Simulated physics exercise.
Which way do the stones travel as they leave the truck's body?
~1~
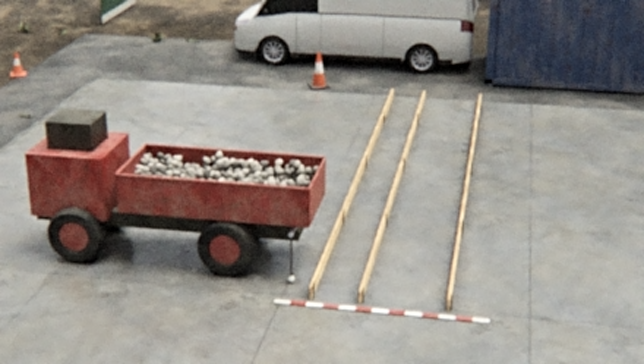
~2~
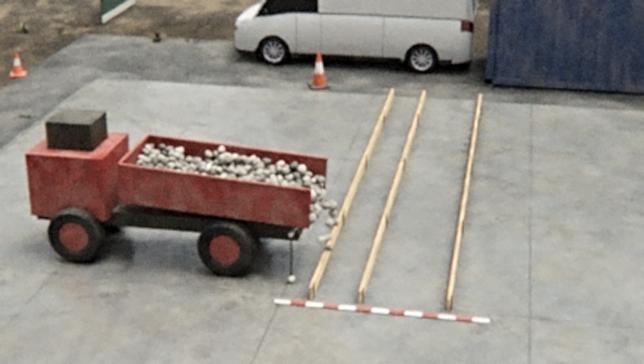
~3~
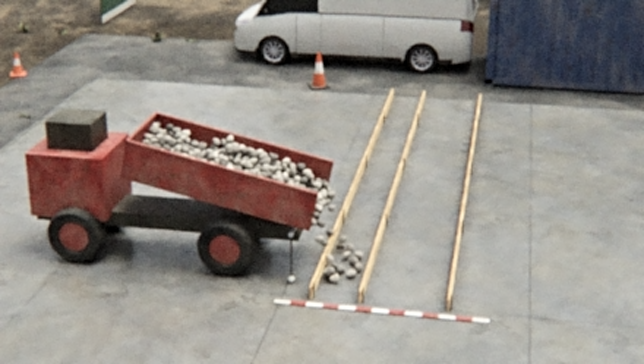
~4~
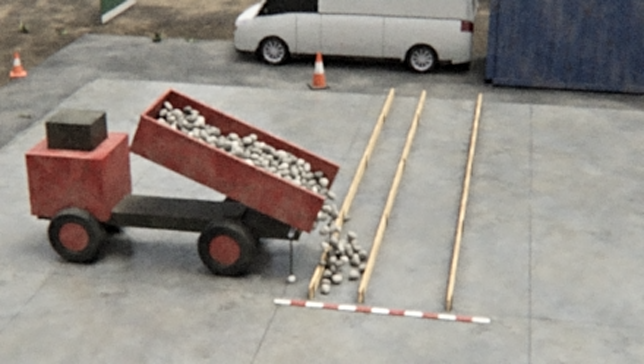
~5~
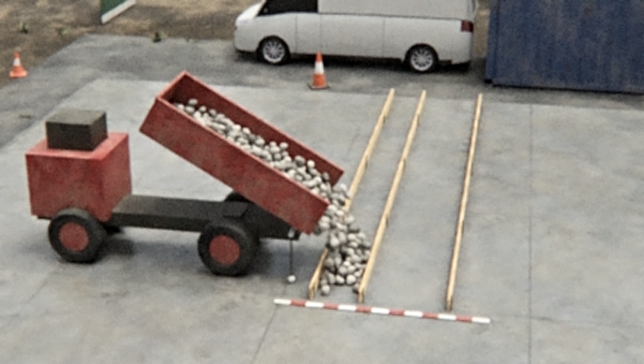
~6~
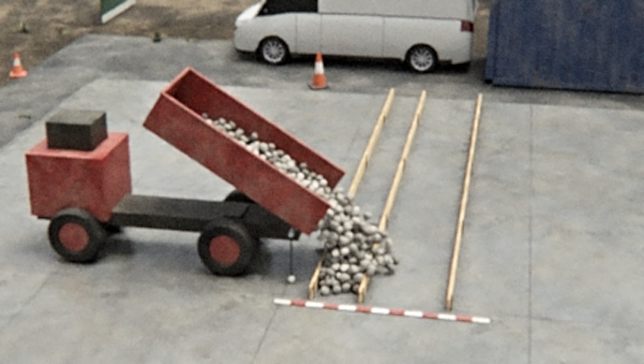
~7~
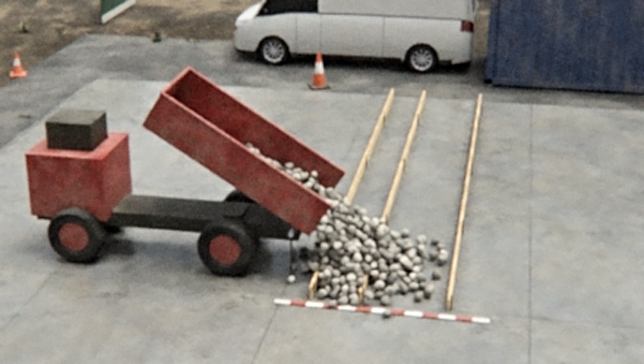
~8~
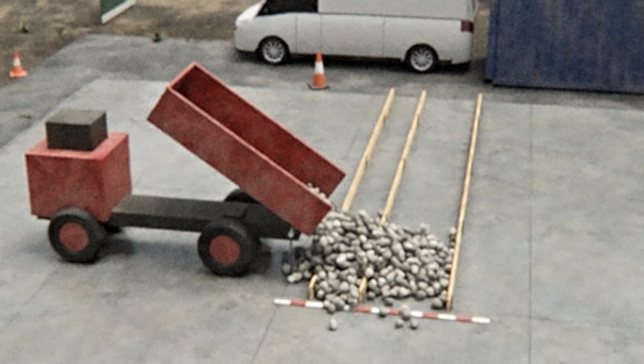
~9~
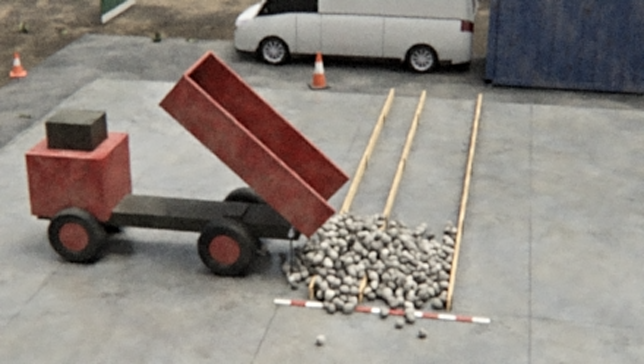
They slide and tumble to the right, off the lower end of the tilted body and down onto the ground among the boards.
